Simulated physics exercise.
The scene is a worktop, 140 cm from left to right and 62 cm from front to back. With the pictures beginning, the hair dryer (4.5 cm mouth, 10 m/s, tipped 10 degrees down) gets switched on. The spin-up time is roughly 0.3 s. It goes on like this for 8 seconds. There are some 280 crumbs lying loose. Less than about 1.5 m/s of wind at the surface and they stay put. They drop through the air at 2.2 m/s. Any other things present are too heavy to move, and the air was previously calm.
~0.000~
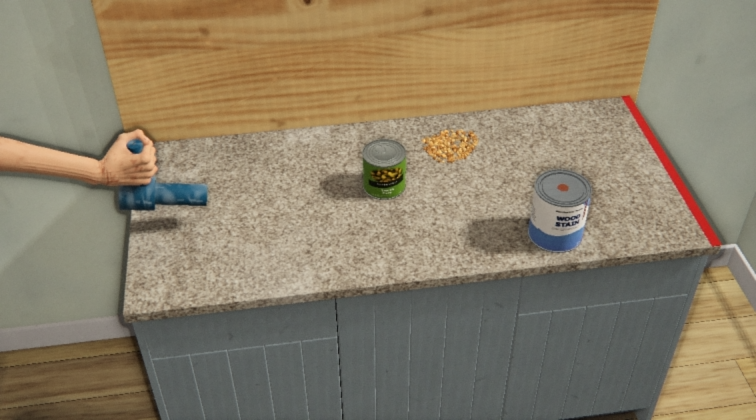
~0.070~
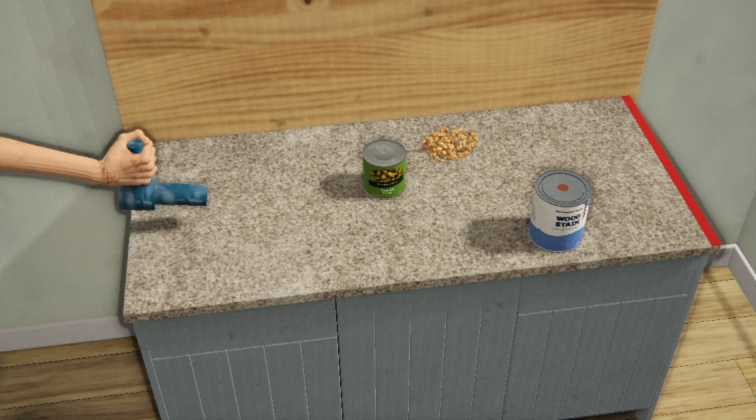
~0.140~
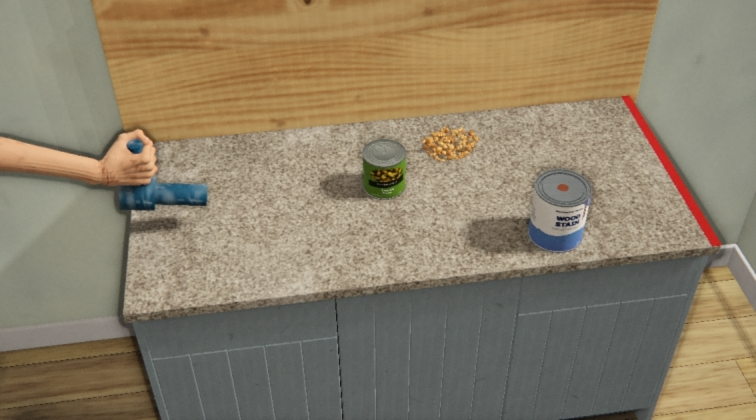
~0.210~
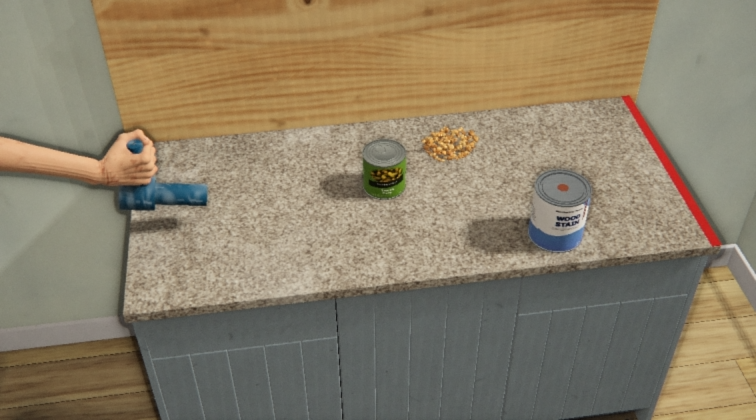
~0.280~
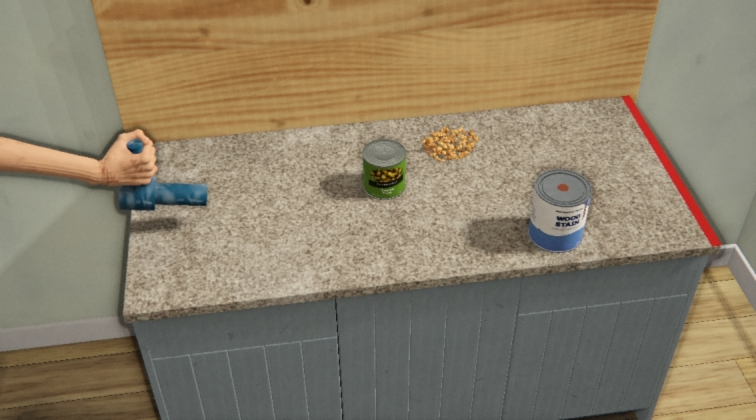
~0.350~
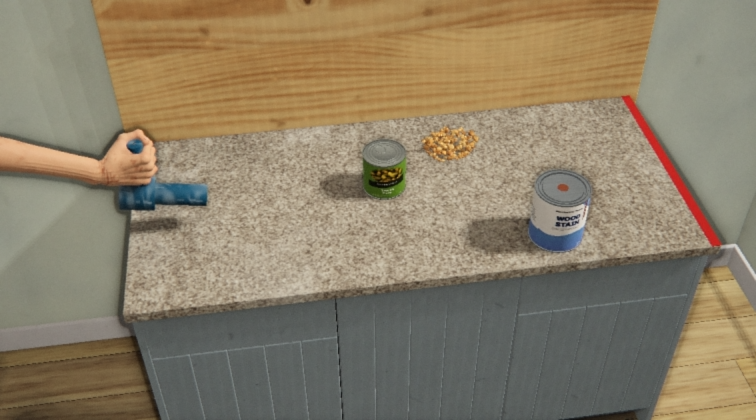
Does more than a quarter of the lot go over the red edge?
Chances are the quarter threshold never gets crossed at that edge.
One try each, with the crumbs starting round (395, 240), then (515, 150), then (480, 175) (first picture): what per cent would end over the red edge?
First try 0 %, second 0 %, third 40 %.
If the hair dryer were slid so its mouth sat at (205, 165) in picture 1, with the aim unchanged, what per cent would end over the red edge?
My estimate is close to 100 percent.
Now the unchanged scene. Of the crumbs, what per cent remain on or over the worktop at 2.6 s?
Some 100 per cent at that time.
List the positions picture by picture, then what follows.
In the first frame, the middle of the crumbs is near (448, 147), none has stirred yet and the mouth of the hair dryer is at (207, 195).
In the second frame, the middle of the crumbs is near (448, 145), none has stirred yet and the red edge is centred on (671, 163).
In the third frame, the middle of the crumbs is near (448, 145), none has stirred yet, the top of a tin is at (384, 152) and the top of a tin is at (563, 187).
In the fourth frame, the middle of the crumbs is near (448, 145) and none has stirred yet.
In the fifth frame, the middle of the crumbs is near (448, 145) and none has stirred yet.
In the sixth frame, the middle of the crumbs is near (448, 145) and none has stirred yet.
After 1.6 s, 5 % are on the move or not yet settled, 0 % are over the red edge; the middle of those still in play is near (448, 145).
After 2.6 s, 5 % are on the move or not yet settled, 0 % are over the red edge; the middle of those still in play is near (448, 145).
After 4.4 s, 4 % are on the move or not yet settled, 0 % are over the red edge; the middle of those still in play is near (448, 145).
After 8.0 s, at the end, 0 % are over the red edge; the middle of those still in play is near (448, 145).
